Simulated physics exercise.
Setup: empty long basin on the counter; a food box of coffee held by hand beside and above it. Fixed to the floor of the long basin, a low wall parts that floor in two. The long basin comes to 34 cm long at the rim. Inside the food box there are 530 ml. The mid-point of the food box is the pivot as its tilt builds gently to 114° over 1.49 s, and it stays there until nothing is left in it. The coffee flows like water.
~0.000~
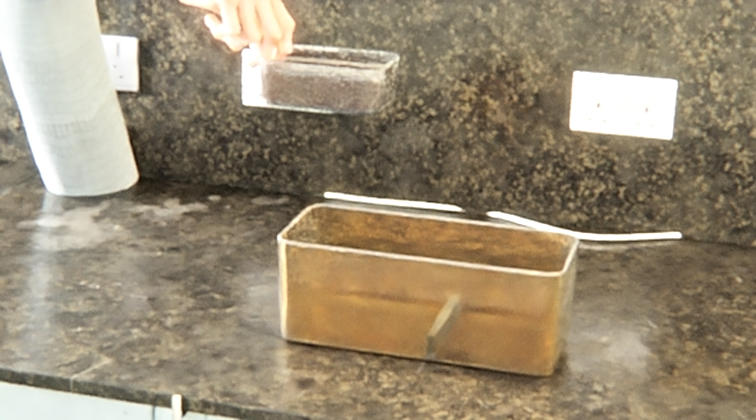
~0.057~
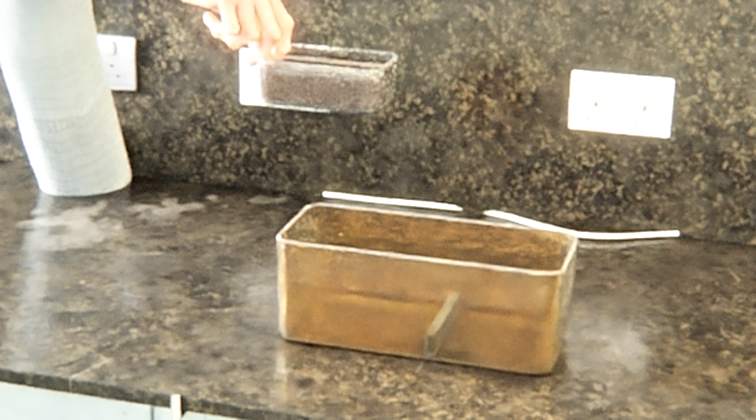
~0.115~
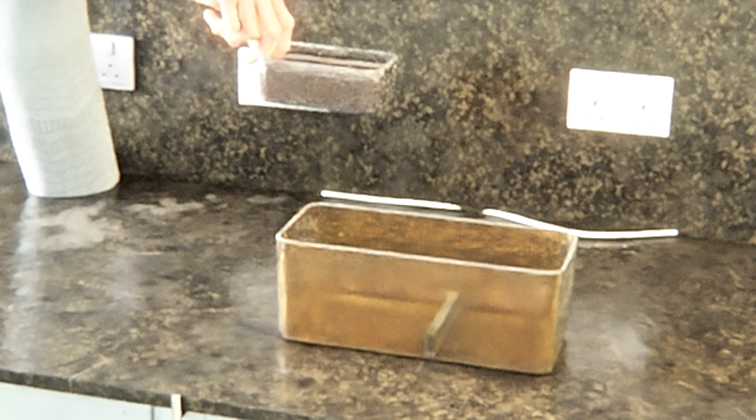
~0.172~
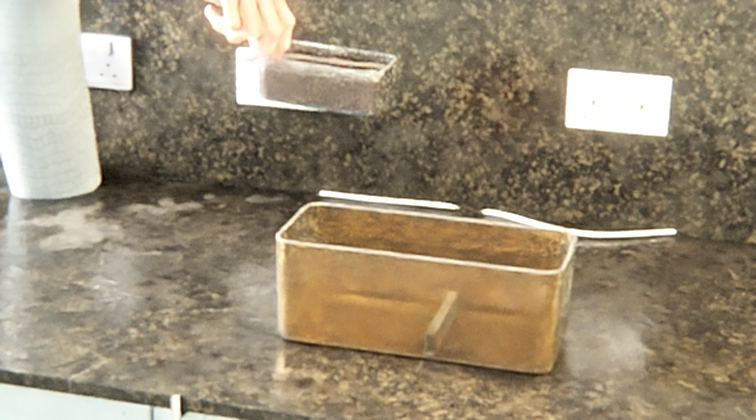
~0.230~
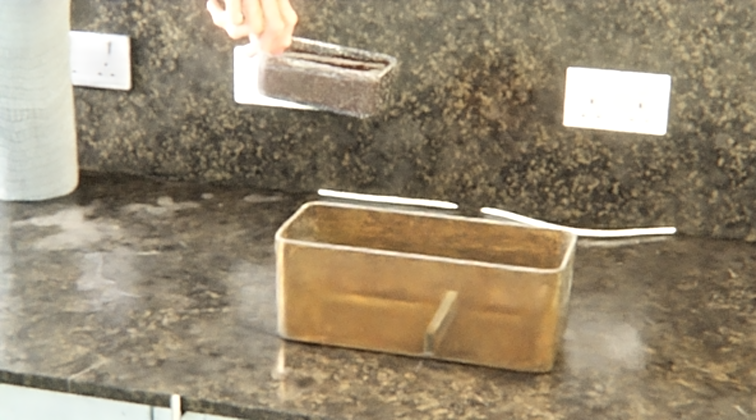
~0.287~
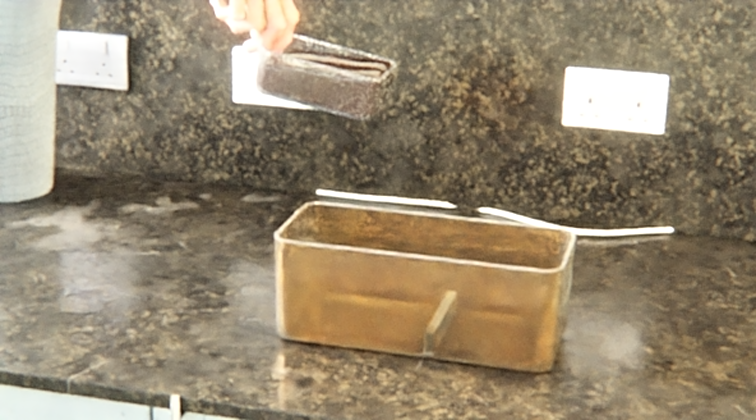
A small clear box of dark coffee, gripped by a hand at its left end, hangs level above an empty long basin on a speckled counter. It then tilts gently, its right end dipping a little lower, while the basin with its low wall stays in place.
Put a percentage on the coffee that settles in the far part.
Roughly 56 per cent ends up there.
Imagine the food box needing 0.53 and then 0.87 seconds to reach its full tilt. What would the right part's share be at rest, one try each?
Result: 30 per cent, then 50 per cent.
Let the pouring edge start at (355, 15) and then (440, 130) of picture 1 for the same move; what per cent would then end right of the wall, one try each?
25 then 70 %.
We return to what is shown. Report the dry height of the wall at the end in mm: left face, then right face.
About 20 mm left, about 12 mm right.
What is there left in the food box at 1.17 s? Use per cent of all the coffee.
3 per cent or thereabouts.
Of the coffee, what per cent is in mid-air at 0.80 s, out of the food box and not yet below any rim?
About 44 per cent.
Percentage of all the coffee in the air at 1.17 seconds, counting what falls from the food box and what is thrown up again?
Near 6 in a hundred.
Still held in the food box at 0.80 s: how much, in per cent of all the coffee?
About 24 per cent.
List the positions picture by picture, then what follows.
In the first frame, it leans 0°; its right rim is at (390, 65); the coffee meets the walls at (274, 59) and (389, 70); the long basin's rim runs from (295, 223) to (571, 256); the wall's top is at (445, 315).
In the second frame, it leans 0°; its right rim is at (389, 64); the coffee meets the walls at (273, 58) and (388, 69).
In the third frame, it leans 2°; its right rim is at (389, 65); the coffee meets the walls at (273, 57) and (388, 69).
In the fourth frame, it leans 4°; its right rim is at (389, 67); the coffee meets the walls at (272, 56) and (388, 69).
In the fifth frame, it leans 7°; its right rim is at (388, 70); the coffee meets the walls at (271, 55) and (388, 68).
In the sixth frame, it leans 10°; its right rim is at (388, 73); the coffee meets the walls at (271, 55) and (389, 69).
After 0.80 s the tilt is 63° and 25 per cent is still to pour, 8 is left of the wall and 24 right of it.
After 1.17 s the tilt is 102° and 3 per cent is still to pour, 33 is left of the wall and 57 right of it.
After 1.56 s the tilt is 114° and 0 per cent is still to pour, 41 is left of the wall and 56 right of it.
After 1.99 s the tilt is 114° and 0 per cent is still to pour, 41 is left of the wall and 56 right of it.
In the end 41 per cent lies left of the wall, 56 right of it and 2 outside.
